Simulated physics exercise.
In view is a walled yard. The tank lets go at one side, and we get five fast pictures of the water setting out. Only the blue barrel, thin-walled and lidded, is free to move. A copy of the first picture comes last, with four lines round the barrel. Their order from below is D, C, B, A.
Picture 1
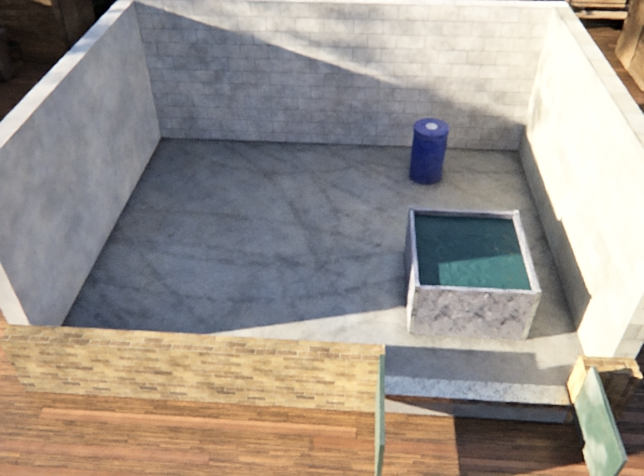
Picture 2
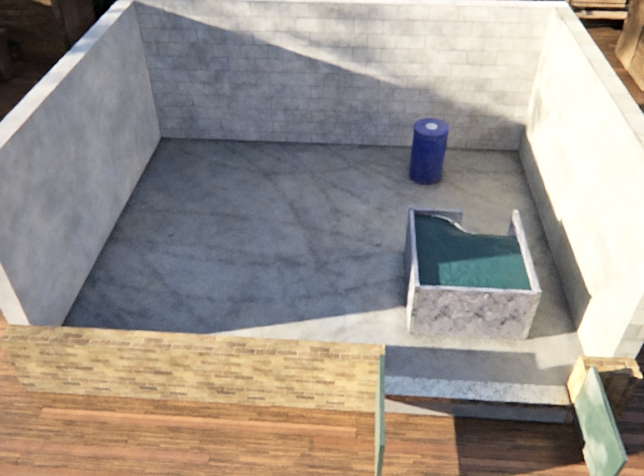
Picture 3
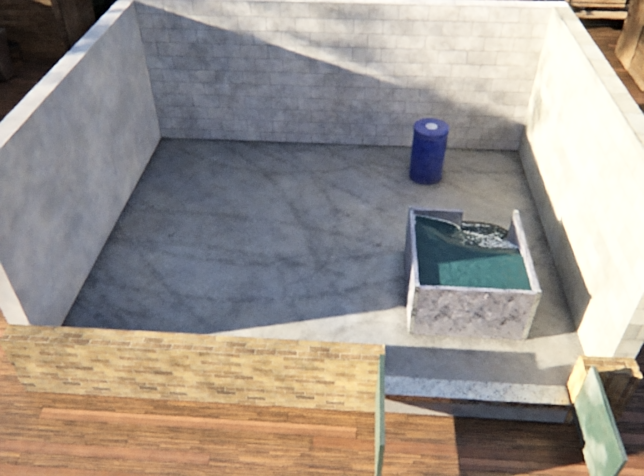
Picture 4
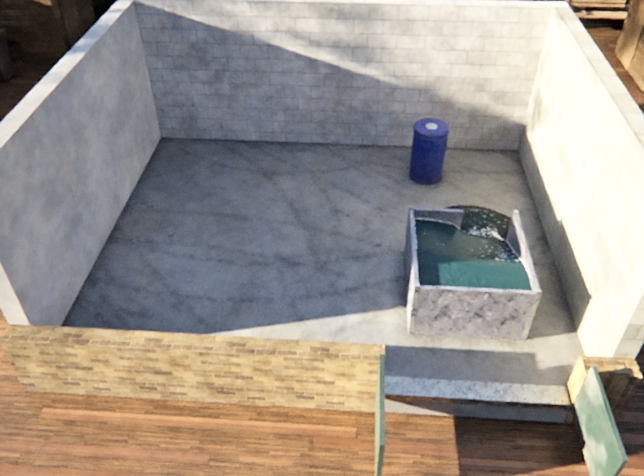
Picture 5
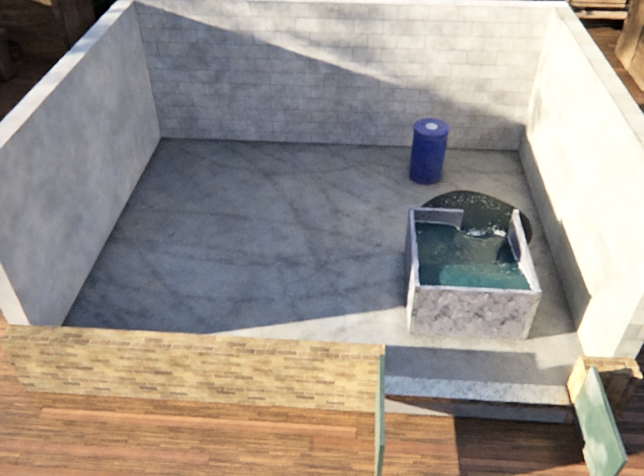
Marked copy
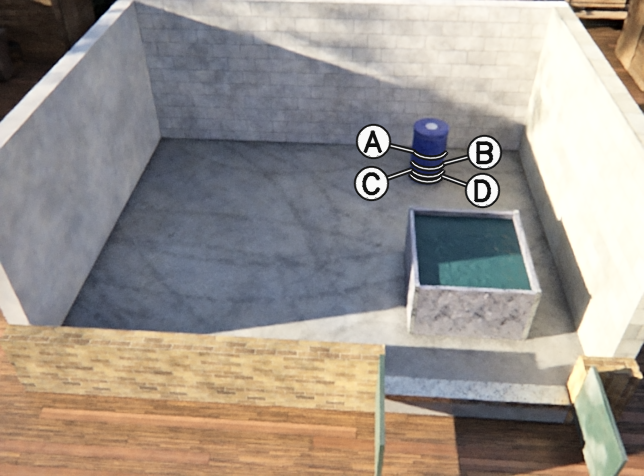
Water poured out through a gap in the far side of a full stone tank and spread in a dark pool across the walled yard's floor behind it, while the blue barrel stood still.
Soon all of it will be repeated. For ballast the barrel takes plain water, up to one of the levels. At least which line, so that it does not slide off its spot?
B is the one.
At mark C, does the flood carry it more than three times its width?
No, less.
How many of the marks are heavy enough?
Two of them.
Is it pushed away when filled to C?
Yes.
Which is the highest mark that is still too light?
Mark C.
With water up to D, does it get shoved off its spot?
Yes.
On the marked copy, A at (430, 158); B at (428, 169); C at (427, 176); D at (427, 181); from the bottom up D, C, B, A.
For mark A, it does not move.
For mark B, it does not move.
For mark C, it is pushed about its own width away.
For mark D, it is pushed about 6 times its own width away.
